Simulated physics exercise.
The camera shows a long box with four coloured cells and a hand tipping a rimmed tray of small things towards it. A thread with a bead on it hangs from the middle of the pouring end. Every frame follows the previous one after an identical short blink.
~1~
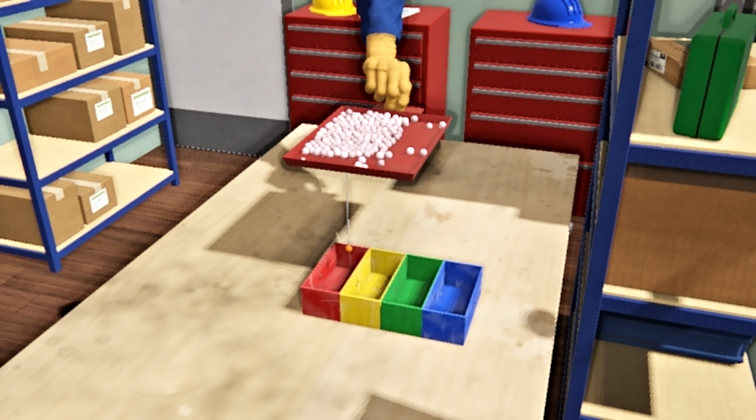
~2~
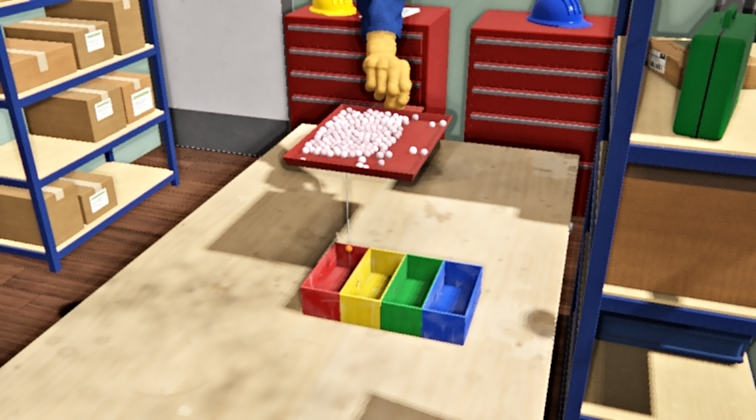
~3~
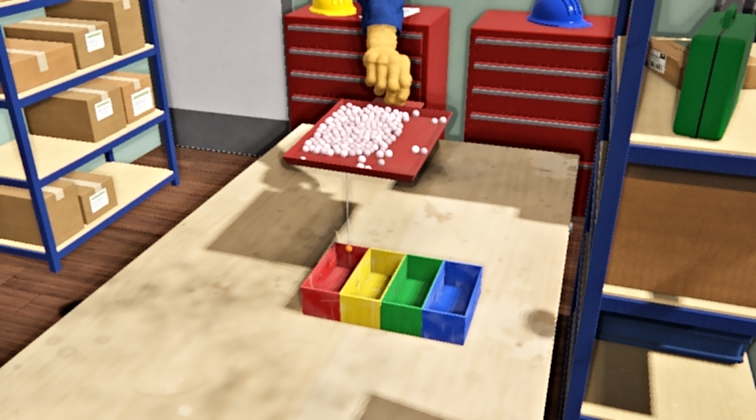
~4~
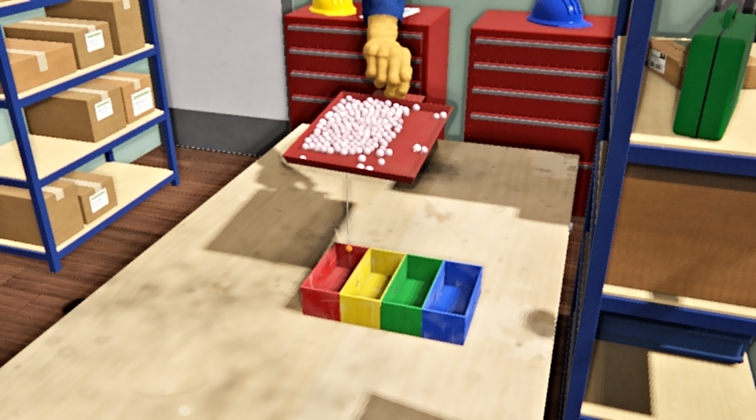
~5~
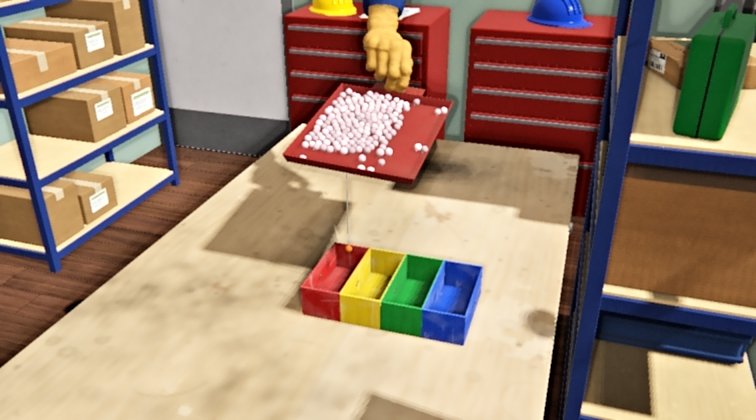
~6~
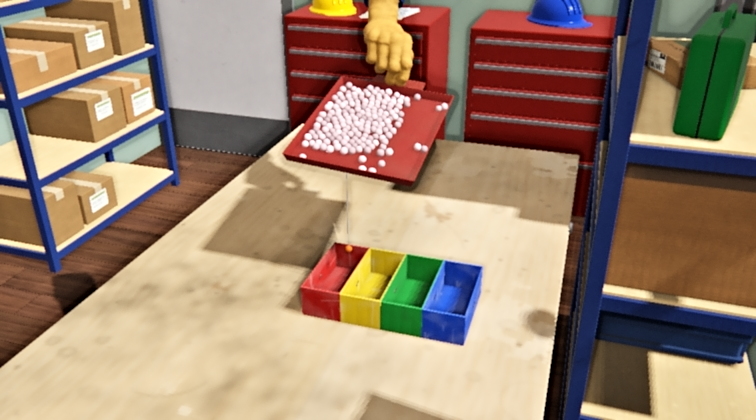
A red rimmed tray of small pale pink balls, held at its back by a yellow-gloved hand, tilts slightly, its near right corner dipping while the balls shift a little on it. The steady, raised view looks down a wooden workbench between blue shelves, with red drawer cabinets behind. Nearer, a box with red, yellow, green and blue cells stays still beside a thread with an orange bead.
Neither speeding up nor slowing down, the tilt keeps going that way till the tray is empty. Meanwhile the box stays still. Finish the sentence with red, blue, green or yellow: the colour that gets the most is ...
... Green.
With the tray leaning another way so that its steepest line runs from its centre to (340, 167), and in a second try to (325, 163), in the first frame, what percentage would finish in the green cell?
I'd say roughly 0 percent with the first slope, 0 percent with the other.
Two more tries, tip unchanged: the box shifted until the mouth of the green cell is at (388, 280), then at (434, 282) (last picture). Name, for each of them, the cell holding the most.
The green cell, then the yellow one.
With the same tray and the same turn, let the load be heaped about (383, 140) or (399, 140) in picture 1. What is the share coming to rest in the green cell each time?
First about 50, then 50 per cent.
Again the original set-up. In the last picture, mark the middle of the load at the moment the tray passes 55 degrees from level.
Close to (385, 176).
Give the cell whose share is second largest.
The answer is the cell in yellow.
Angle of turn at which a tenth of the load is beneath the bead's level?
About 50°.
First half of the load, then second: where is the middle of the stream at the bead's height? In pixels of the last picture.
I'd say close to (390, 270) at first and close to (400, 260) later on.
Soon after the last picture, tray tipped steeply; about two thirds on the tray; a small part in the green cell; a small part in the yellow cell; a stray few in the red cell; a stray few in the blue cell; a small part falling or outside the box.
A little later, tray tipped right over; a stray few on the tray; about half in the green cell; about a third in the yellow cell; a small part in the red cell; a stray few in the blue cell; a small part falling or outside the box.
Later still, tray tipped past a quarter turn; about half in the green cell; about a third in the yellow cell; a small part in the red cell; a stray few in the blue cell; a stray few falling or outside the box.
At rest, tray tipped past a quarter turn; about half in the green cell; about a third in the yellow cell; a small part in the red cell; a stray few in the blue cell; a stray few outside the box.
